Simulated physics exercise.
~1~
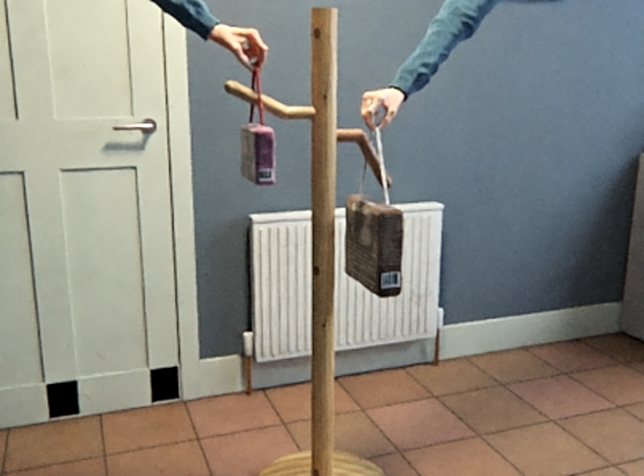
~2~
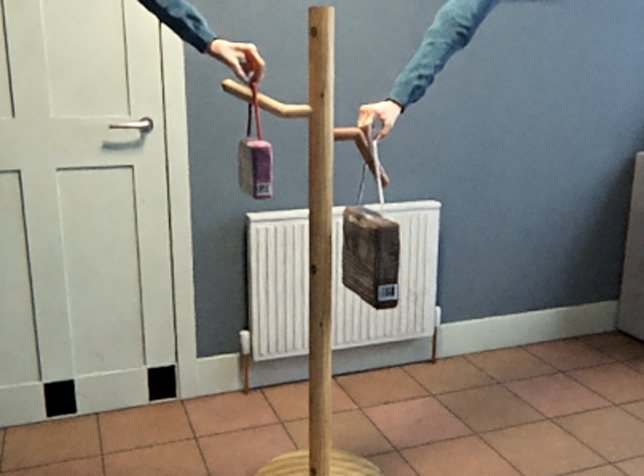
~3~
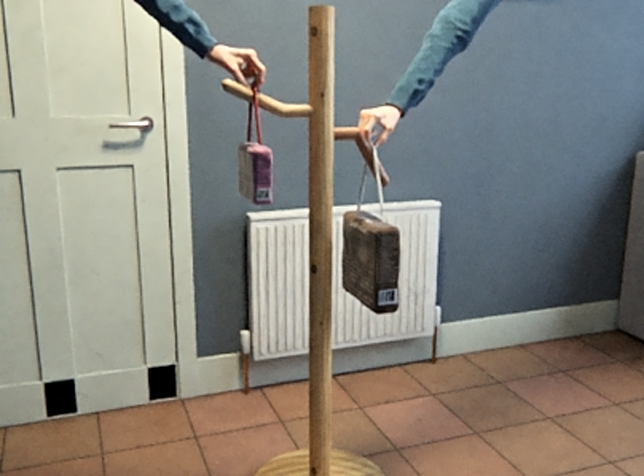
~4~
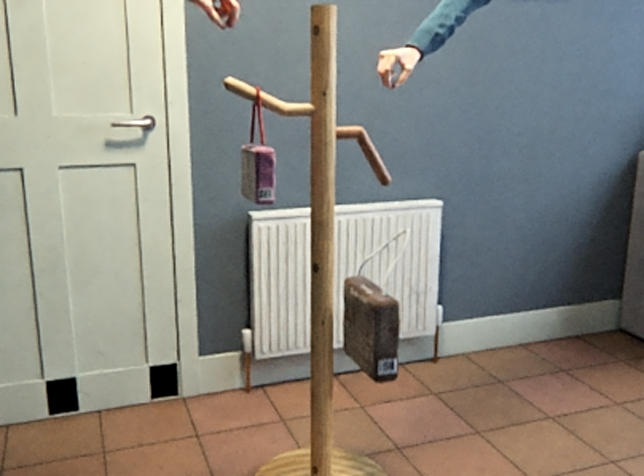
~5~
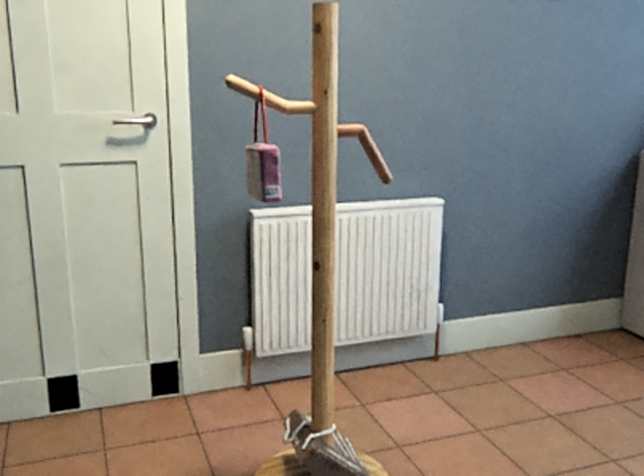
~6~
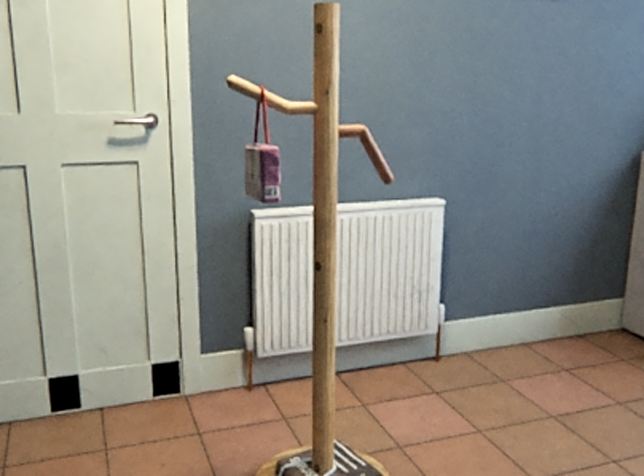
Tiled room, two hands lowering bags at a post's pegs and letting go, pink staying hung, brown dropping to the floor.
